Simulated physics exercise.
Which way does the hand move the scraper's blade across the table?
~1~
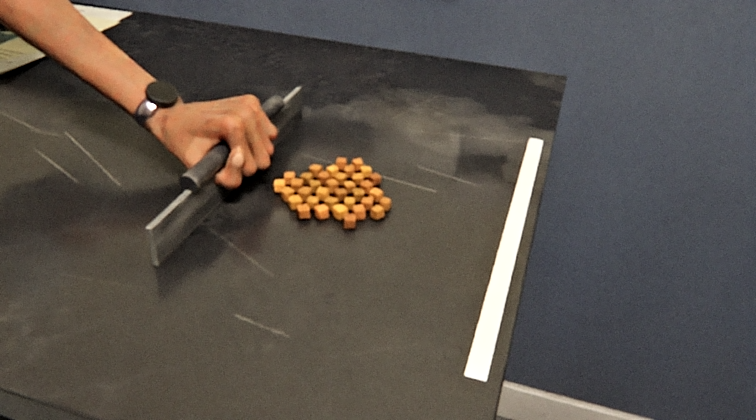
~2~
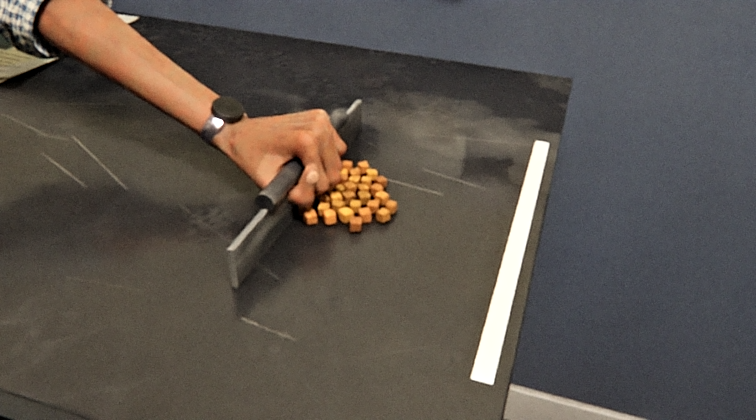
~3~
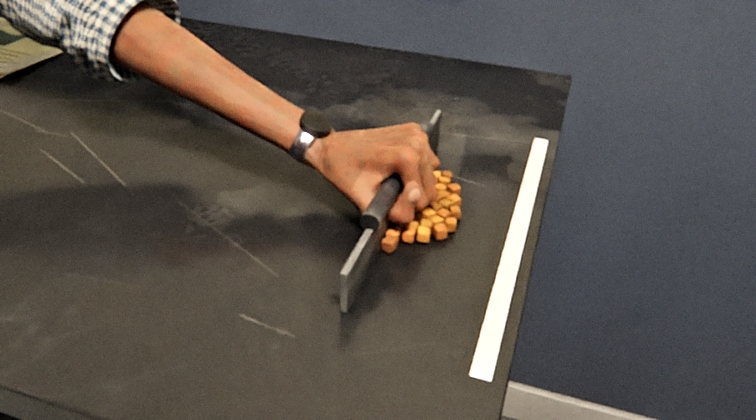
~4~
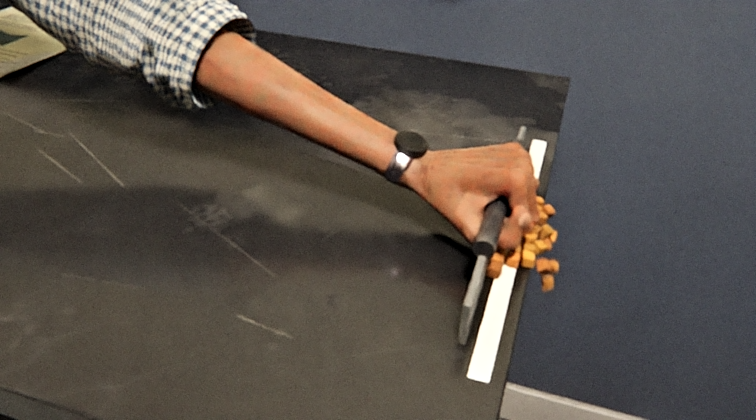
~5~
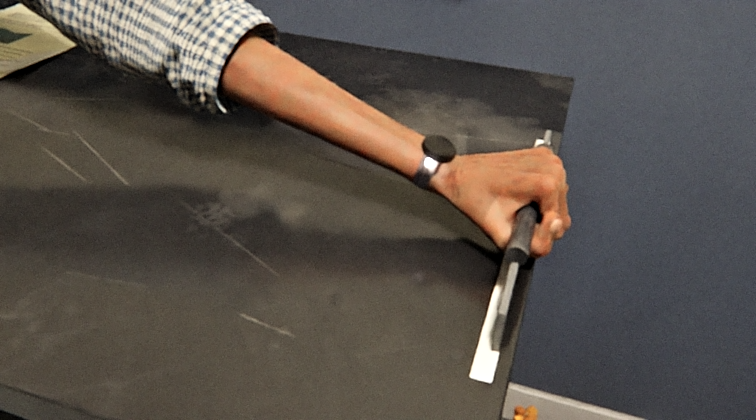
The blade moves to the right, toward the strip of white tape near the table's edge.
